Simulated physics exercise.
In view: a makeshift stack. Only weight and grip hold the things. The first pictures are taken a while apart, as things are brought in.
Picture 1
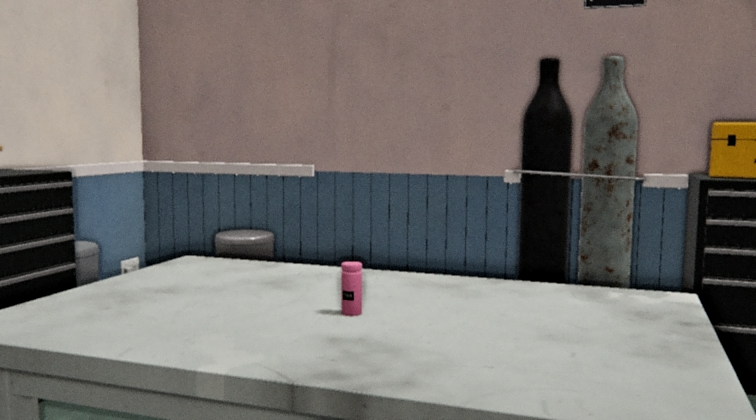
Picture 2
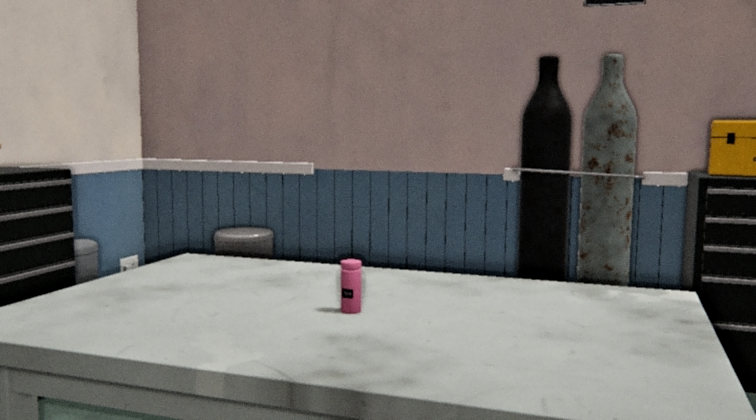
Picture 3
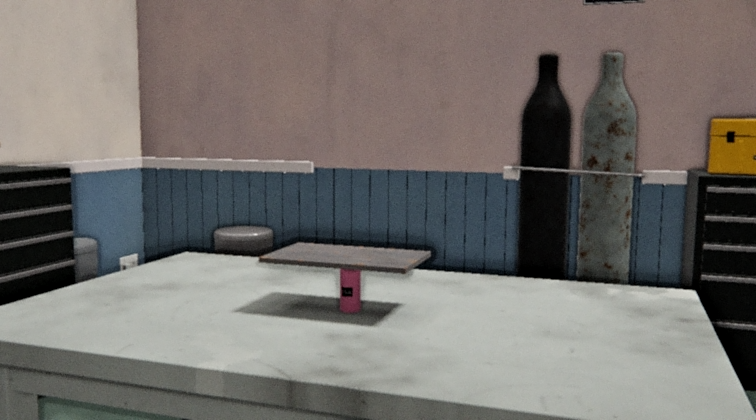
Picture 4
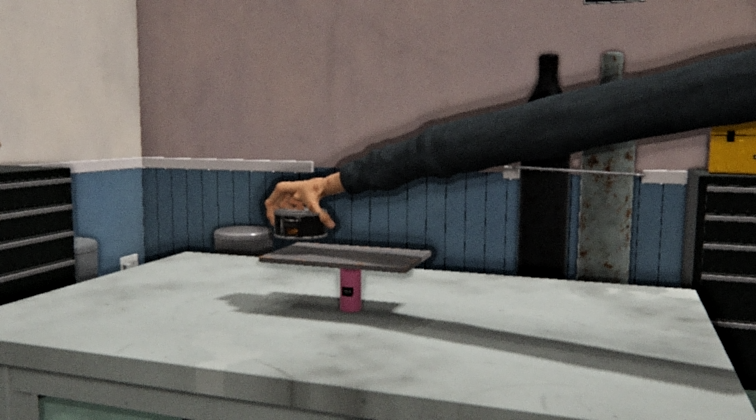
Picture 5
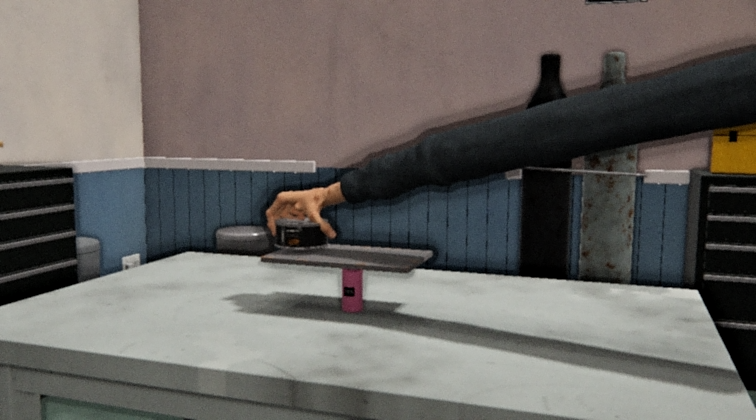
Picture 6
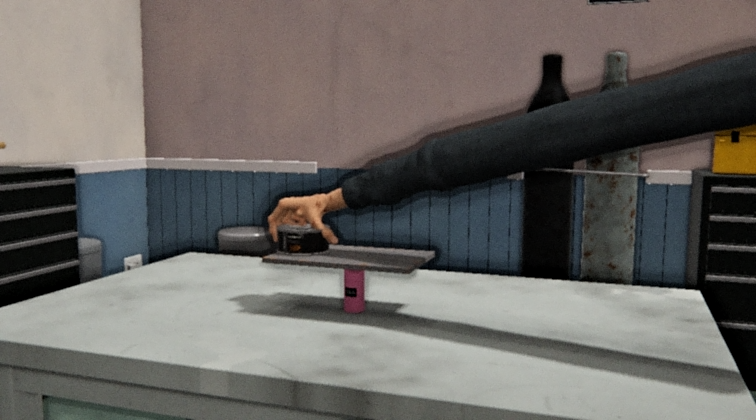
A grey board appeared on top of a small pink bottle on the table, then a hand reached in from the right and lowered a black tub onto the board's left side, still holding it.
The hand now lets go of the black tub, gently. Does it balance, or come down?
Here the stack comes apart.
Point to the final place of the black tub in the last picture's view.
Around (302, 289).
Then, 0.40 s past the last view, black tub now fallen; grey board rocked 44° from its first pose; pink shaker rocked 4° from its first pose.
Then, 0.50 s past the last view, grey board now fallen; pink shaker rocked 49° from its first pose.
Finally, fallen, grey board, pink shaker and black tub. Final places as the last picture's camera would see them, black tub near (302, 289). The stack gives way.
